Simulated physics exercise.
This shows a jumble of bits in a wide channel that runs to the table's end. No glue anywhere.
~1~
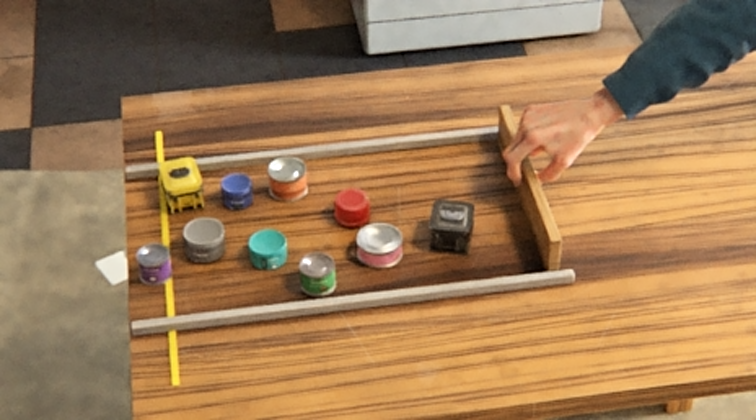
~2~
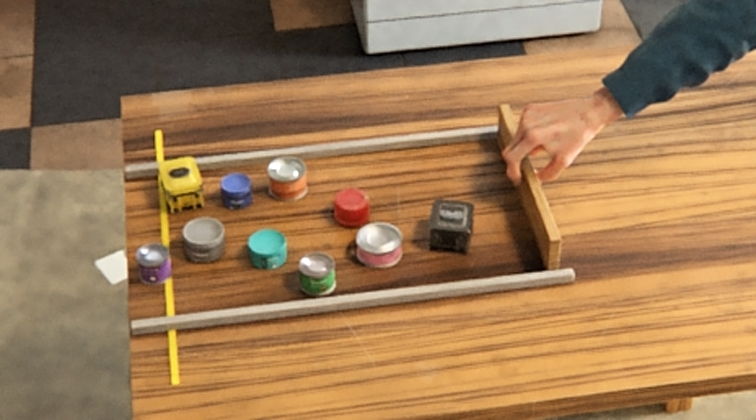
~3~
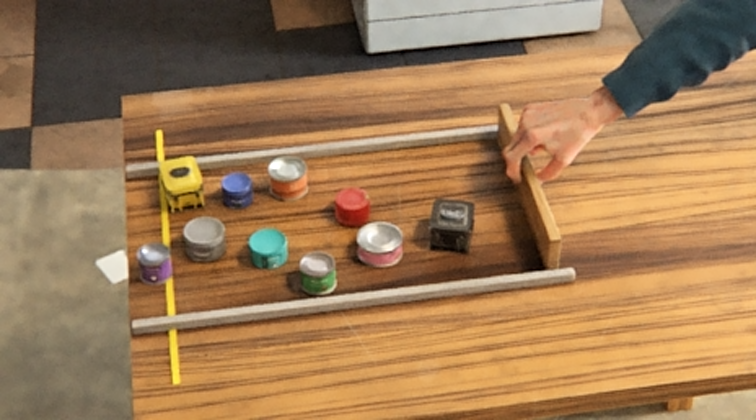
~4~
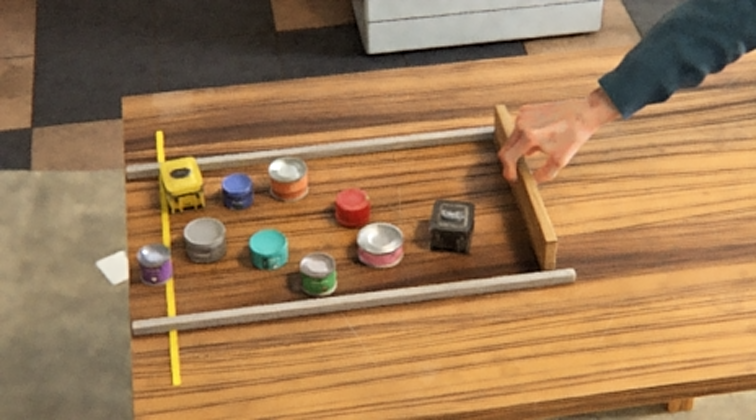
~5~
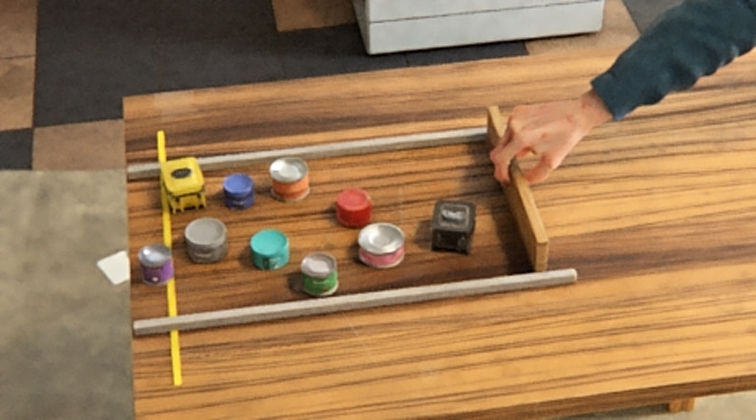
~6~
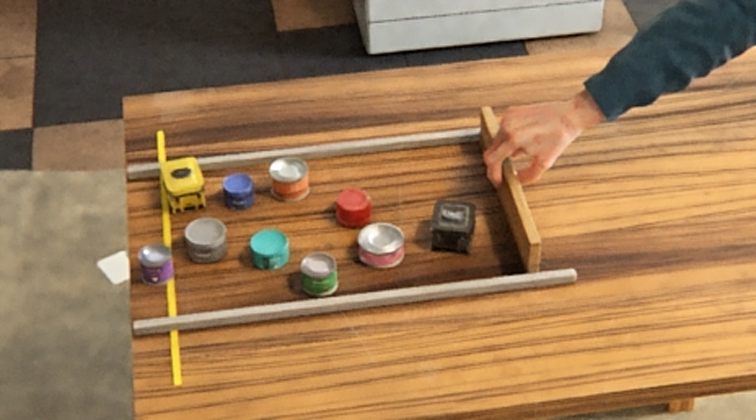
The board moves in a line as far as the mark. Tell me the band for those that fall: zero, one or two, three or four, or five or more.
The number that fall off is five or more.
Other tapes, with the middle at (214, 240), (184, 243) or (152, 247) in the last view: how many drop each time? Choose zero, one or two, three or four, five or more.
In that order: One or two; three or four; at least five.
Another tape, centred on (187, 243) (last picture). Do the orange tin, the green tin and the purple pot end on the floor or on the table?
The orange tin survives; the green tin stays on; the purple pot is lost.
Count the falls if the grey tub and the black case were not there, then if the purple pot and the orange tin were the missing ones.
First 3, then 3.
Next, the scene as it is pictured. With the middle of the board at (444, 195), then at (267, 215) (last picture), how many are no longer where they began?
1 and 10.
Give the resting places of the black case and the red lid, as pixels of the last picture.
About (148, 266), and the other about (149, 232).
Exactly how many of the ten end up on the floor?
The count is 6.
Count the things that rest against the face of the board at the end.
That makes 4.
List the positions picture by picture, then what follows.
The first frame shows purple pot (155, 265); yellow case (182, 185); grey tub (205, 241); board (527, 186); tape (166, 245).
The second frame shows yellow case (181, 185); blue tub (237, 192).
The third frame shows grey tub (205, 240); red lid (353, 207).
The fourth frame shows purple pot (155, 265); black case (452, 226).
The fifth frame shows yellow case (184, 185); board (515, 187).
The sixth frame shows purple pot (156, 265); yellow case (183, 185); grey tub (207, 240); board (508, 188); tape (168, 245).
Soon after, none off yet; purple pot at rest near (156, 265); yellow case at rest near (183, 185); grey tub at rest near (207, 240).
Then, none off yet; purple pot at rest near (155, 265); yellow case at rest near (183, 185); grey tub moved about its own width near (162, 232).
At rest, the number that fall off is five or more; fallen, pink pot, turquoise tub, blue tub, grey tub, yellow case and purple pot.
